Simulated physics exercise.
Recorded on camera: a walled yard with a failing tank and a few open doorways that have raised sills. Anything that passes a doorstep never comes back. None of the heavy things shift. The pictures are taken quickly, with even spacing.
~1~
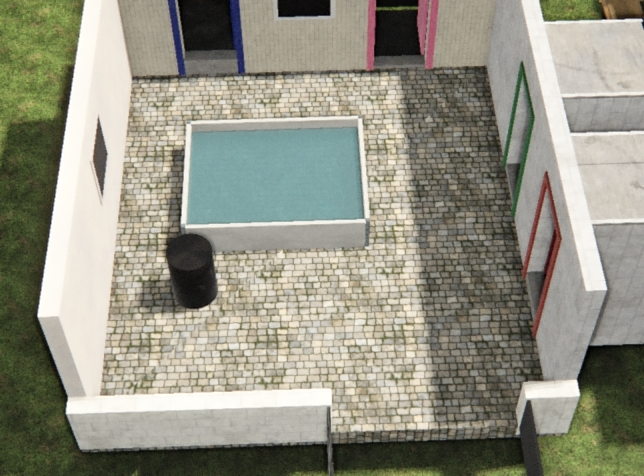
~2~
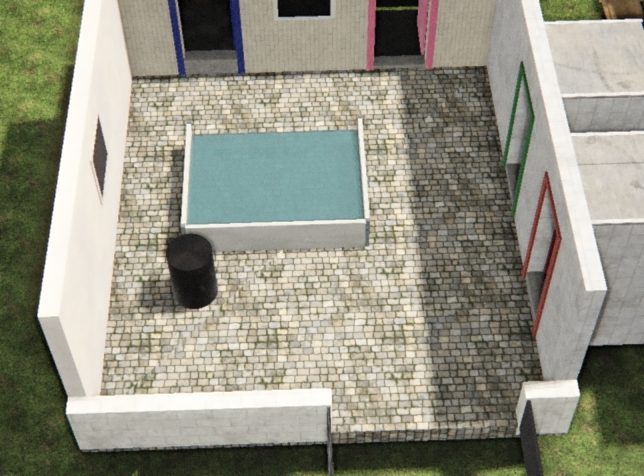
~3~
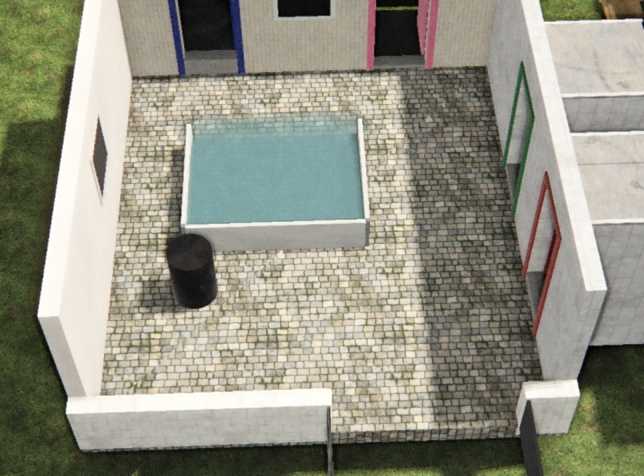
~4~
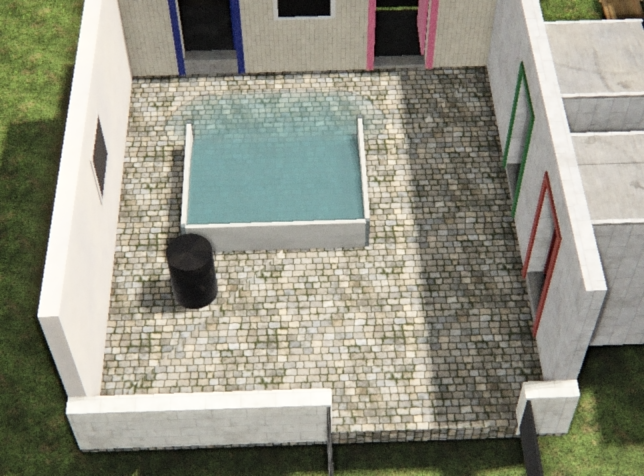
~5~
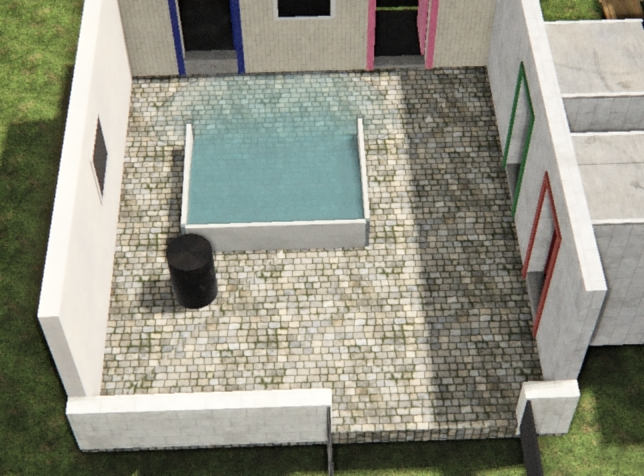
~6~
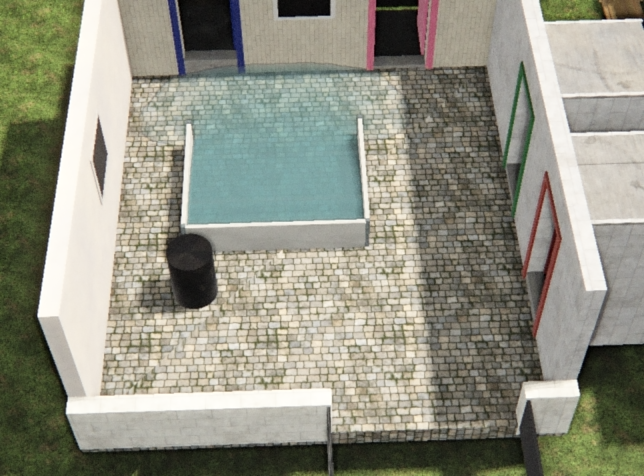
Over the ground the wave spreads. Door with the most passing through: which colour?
Pink.
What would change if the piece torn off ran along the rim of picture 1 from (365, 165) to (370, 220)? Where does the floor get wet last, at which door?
I'd go with the one in blue.
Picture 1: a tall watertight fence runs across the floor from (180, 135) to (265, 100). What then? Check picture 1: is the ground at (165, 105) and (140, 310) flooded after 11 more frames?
Soaked, bone-dry.
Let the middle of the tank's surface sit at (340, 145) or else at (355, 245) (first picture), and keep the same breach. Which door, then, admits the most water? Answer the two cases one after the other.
I'd go with the pink one first and the pink-painted one second.
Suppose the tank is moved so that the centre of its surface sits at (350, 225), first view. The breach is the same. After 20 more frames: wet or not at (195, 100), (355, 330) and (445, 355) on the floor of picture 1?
In order: Reached, unreached, unreached.
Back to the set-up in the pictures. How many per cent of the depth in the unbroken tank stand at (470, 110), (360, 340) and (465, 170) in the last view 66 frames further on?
Respectively 14, 14 and 10 per cent.
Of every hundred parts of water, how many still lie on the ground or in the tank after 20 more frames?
About 98 per cent.
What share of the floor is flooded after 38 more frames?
Near 85 in a hundred.
A moment on, water covers 20 % of the floor; pink door a trickle in, red door not reached, green door not reached, blue door wet at the sill, nothing in.
Next, water covers 25 % of the floor; pink door some in, red door not reached, green door not reached, blue door wet at the sill, nothing in.
Then, water covers 45 % of the floor; pink door some in, red door not reached, green door wet at the sill, nothing in, blue door a trickle in.
Later, water covers 85 % of the floor; pink door some in, red door wet at the sill, nothing in, green door wet at the sill, nothing in, blue door a trickle in.
In the end, water covers 95 % of the floor; pink door some in, red door wet at the sill, nothing in, green door wet at the sill, nothing in, blue door a trickle in; the pink door has let in the most.
